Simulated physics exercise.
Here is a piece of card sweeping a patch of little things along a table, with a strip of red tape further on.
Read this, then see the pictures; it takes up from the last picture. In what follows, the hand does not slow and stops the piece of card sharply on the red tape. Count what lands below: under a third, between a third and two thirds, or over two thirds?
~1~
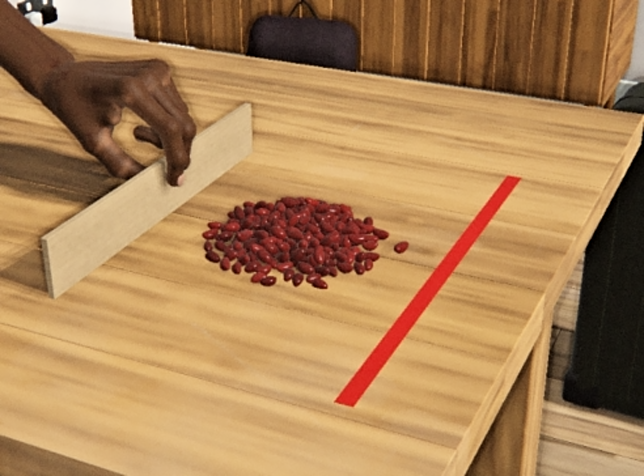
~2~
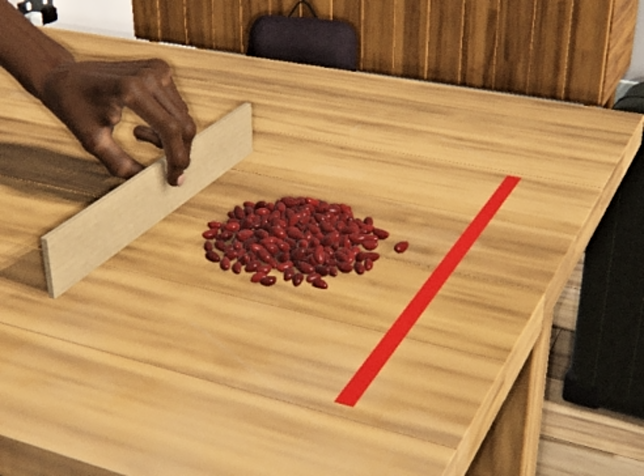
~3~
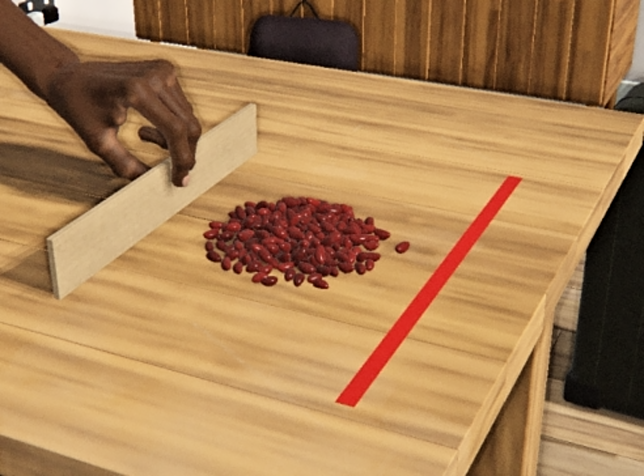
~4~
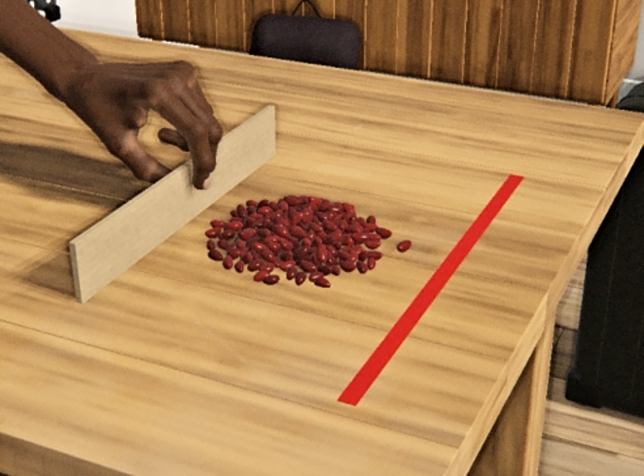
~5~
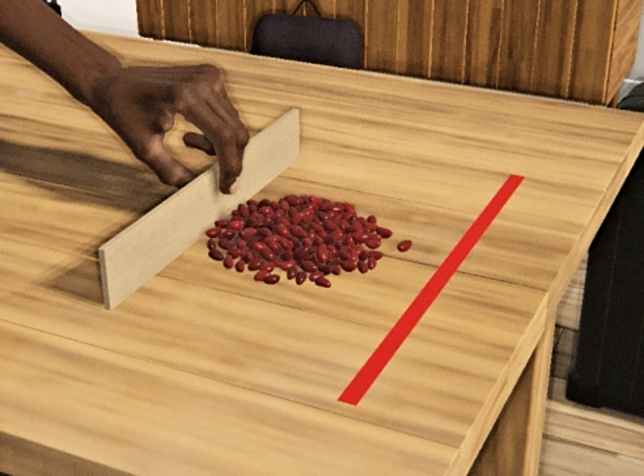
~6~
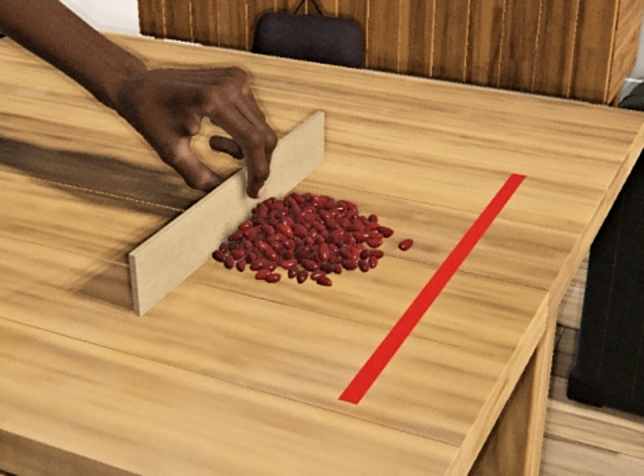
Most likely not even a third of it will tip over the end.
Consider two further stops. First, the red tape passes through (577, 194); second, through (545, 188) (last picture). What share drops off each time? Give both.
Case one: Around 90 in a hundred; case two: Around 60 in a hundred.
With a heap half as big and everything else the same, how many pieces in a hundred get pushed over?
About 0 %.
Soon after the last picture, piece of card still moving, near (349, 194); heap all on the table, its front near (474, 259).
A little later, piece of card stopped at the red tape; heap a small part over the edge.
Later still, piece of card stopped at the red tape; heap about a quarter over the edge.
At rest, piece of card stopped at the red tape; heap about a quarter over the edge.
